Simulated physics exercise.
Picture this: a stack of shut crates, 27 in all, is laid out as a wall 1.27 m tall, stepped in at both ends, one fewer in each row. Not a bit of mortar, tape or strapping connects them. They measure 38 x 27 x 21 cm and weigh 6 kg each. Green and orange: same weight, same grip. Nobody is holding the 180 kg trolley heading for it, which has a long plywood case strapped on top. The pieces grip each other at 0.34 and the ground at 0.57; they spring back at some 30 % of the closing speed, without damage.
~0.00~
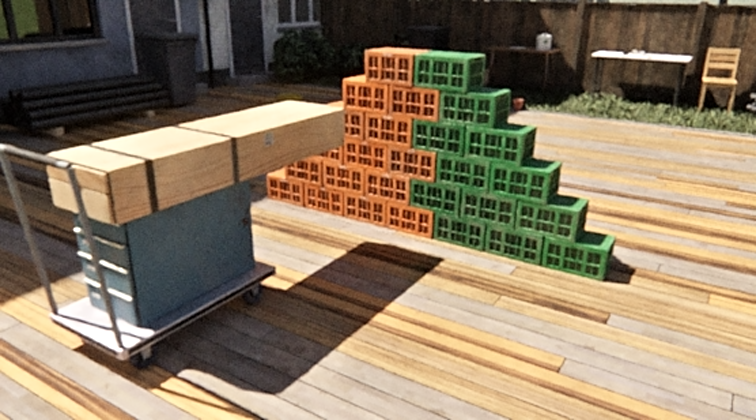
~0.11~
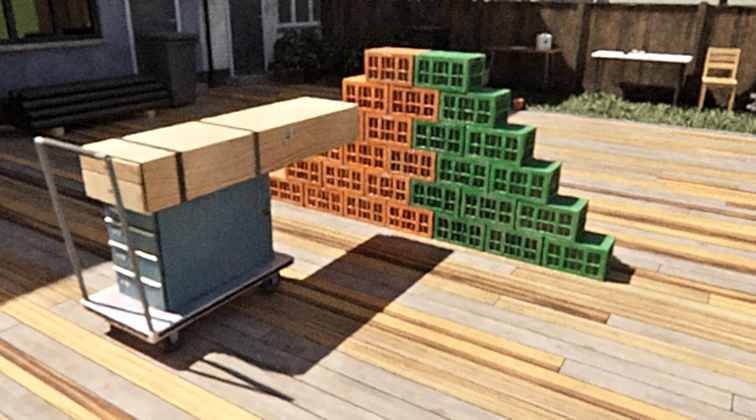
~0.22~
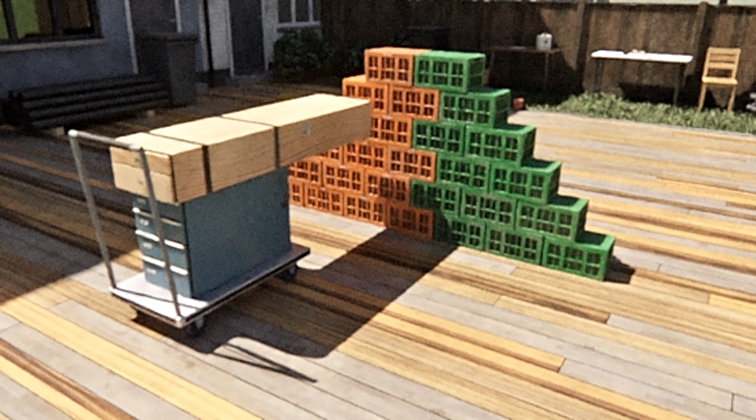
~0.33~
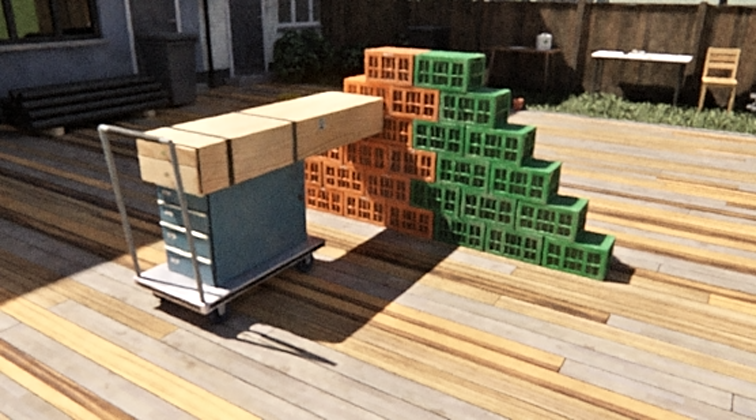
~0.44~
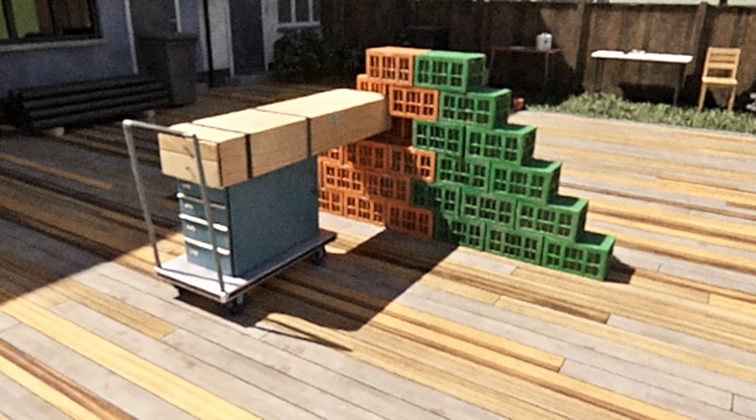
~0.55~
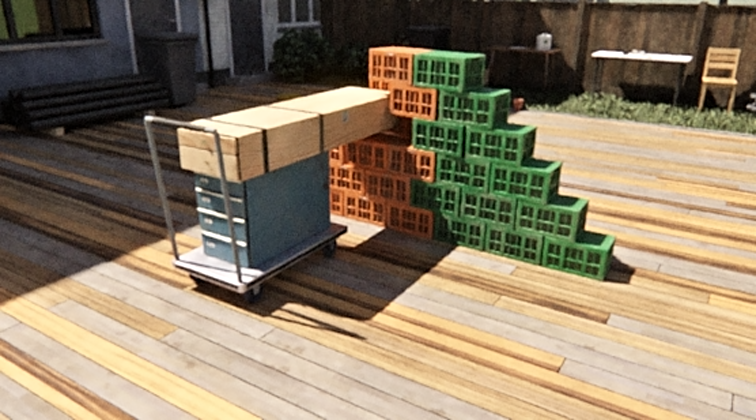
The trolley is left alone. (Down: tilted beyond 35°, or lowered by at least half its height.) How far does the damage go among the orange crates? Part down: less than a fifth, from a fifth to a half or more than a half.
Most likely the down share is one-in-five to one-in-two.
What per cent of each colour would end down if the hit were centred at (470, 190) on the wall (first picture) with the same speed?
That hit would leave orange at 30 and green at 70 per cent down.
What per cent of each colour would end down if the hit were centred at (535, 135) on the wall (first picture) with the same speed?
Result - orange: 0 %; green: 10 %.
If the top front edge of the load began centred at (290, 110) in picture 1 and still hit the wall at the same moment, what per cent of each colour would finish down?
Result - orange: 30%; green: 0%.
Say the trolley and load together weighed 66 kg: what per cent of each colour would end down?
In that case orange 30, green 10 per cent.
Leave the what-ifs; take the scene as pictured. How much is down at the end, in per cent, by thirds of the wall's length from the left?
The left third ends at 20 per cent, the middle at 30 per cent and the right at 0 per cent.
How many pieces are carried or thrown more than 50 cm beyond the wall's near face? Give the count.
Roughly 4.
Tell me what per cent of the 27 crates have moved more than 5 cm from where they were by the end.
The share is 45 %.
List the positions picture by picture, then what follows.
In the first picture (each place is the centre of the face we see best), load (339, 121) 44 cm short of the wall; top orange crate (388, 68); top green crate (440, 73); all as stacked.
Load (354, 117) 29 cm short of the wall; top orange crate (388, 68), in the second picture.
Load (367, 113) 13 cm short of the wall; top orange crate (388, 68), in the third picture.
Load (379, 110) 22 mm into the wall's line; top orange crate (388, 68); 3 have shifted, in the fourth picture.
Load (388, 107) 15 cm into the wall's line; top orange crate (389, 68) moved 18 mm; 4 have shifted, in the fifth picture.
Load 28 cm into the wall's line; top orange crate (390, 67) moved 58 mm; top green crate (438, 73); 5 have shifted, in the sixth picture.
By 0.74 s, load 48 cm past the wall's line, still rolling; 1 of the 15 orange crates down (1 of 27 in all colours); top orange crate moved 16 cm; top green crate moved 37 mm.
By 1.08 s, load 81 cm past the wall's line, still rolling; 3 of the 15 orange crates down (3 of 27 in all colours); top orange crate tilted 9°, 7 cm lower; top green crate tilted 7°.
By 1.40 s, load 99 cm past the wall's line, still rolling; 5 of the 15 orange crates down (6 of 27 in all colours); top orange crate tilted 68°, 41 cm lower; top green crate tilted 55°, 10 cm lower.
By 1.94 s, load 1.04 m past the wall's line, stopped; 5 of the 15 orange crates down (6 of 27 in all colours); top orange crate on its side; top green crate on its side.
When it is over (2.8 s), load 1.04 m past the wall's line, stopped; 5 of the 15 orange crates down (6 of 27 in all colours); top orange crate upside down; top green crate upside down. That is 33 per cent. In pixels of the last frame, middles, top orange crate near (573, 177), top green crate near (454, 165).
